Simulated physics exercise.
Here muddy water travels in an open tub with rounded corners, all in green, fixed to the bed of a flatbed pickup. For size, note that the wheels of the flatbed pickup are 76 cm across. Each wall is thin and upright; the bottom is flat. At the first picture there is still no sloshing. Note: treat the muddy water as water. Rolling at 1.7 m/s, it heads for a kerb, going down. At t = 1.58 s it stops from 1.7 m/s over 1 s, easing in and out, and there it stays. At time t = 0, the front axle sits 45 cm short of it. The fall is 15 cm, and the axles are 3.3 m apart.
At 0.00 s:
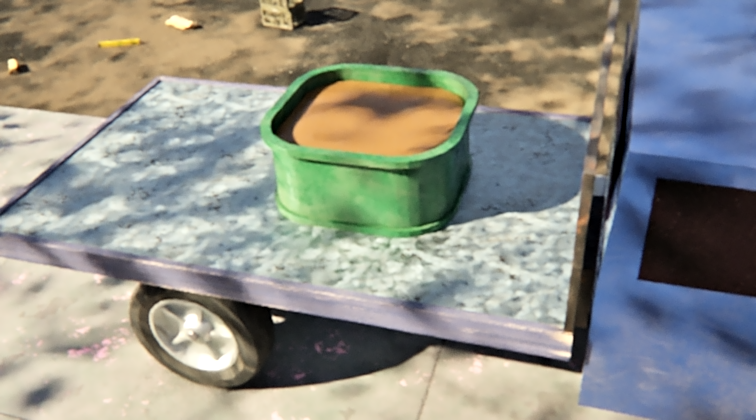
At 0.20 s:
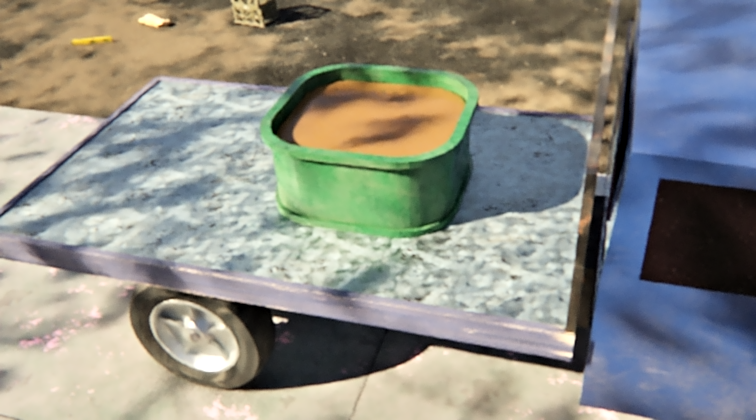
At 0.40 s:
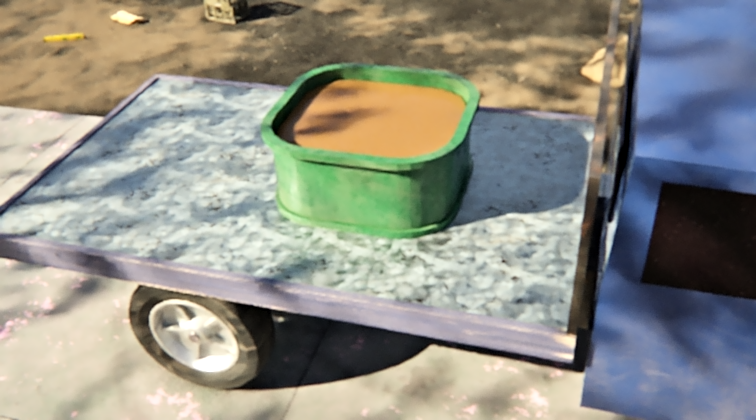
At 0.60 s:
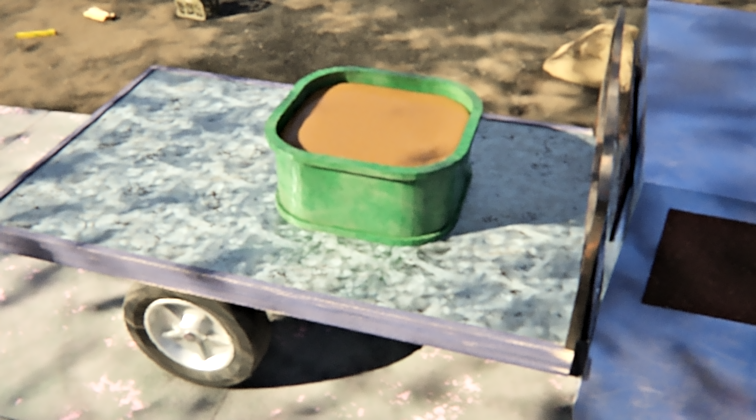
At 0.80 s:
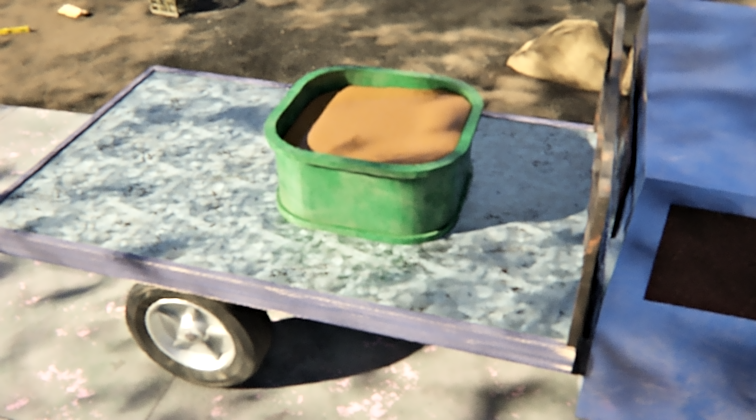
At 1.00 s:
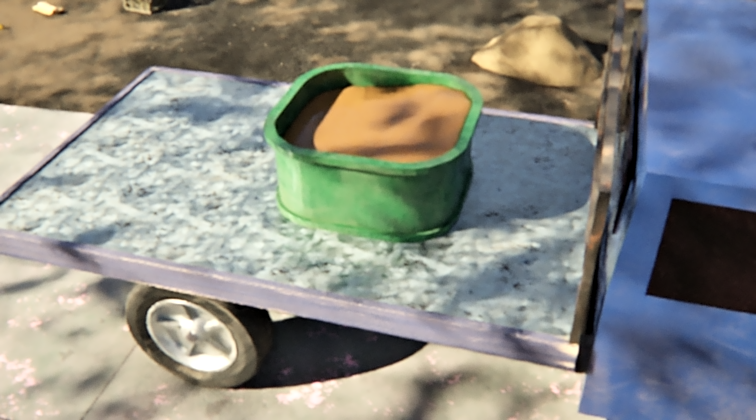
Green open tub of muddy water riding on a moving flatbed pickup, the brown surface starting level, then heaping towards the right.
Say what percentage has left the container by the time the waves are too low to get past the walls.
Close to 14 per cent has left it.
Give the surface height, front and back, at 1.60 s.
Front 32 cm, back 36 cm.
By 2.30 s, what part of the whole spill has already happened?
Some 20 per cent by then.
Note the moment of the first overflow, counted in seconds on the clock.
Around 2.3 s.
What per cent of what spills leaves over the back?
I'd put it at about 0 percent of what spills.
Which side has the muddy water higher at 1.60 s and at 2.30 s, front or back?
Tilt: Towards the aft end, then towards the fore end.
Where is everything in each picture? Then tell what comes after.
The first picture shows the muddy water reaches (448, 98) at the front end; it reaches (332, 88) at the back end; no slope yet; the front is on the right, levels are read along the far wall; a wheel hub at (190, 342).
The second picture shows the muddy water reaches (449, 98) at the front end; it reaches (332, 88) at the back end; no slope yet.
The third picture shows the muddy water reaches (449, 99) at the front end; it reaches (332, 87) at the back end; hardly any slope.
The fourth picture shows the muddy water reaches (452, 108) at the front end; it reaches (335, 88) at the back end; hardly any slope; the tank is 3° nose down.
The fifth picture shows the muddy water reaches (453, 96) at the front end; it reaches (335, 97) at the back end; it is heaped 9° towards the front; the tank is 3° nose down.
The sixth picture shows the muddy water reaches (453, 93) at the front end; it reaches (335, 96) at the back end; it is heaped 10° towards the front; a wheel hub at (188, 343); the tank is 2° nose down.
By 1.60 s it stands 35 cm high behind and 31 cm in front; all of it is still inside.
By 2.30 s it stands 14 cm high behind and 45 cm in front; 2 per cent has gone over the front.
By 3.10 s it stands 37 cm high behind and 21 cm in front; 11 per cent has gone over the front.
By 5.57 s 14 per cent has gone over the front, 32 of 236 litres.
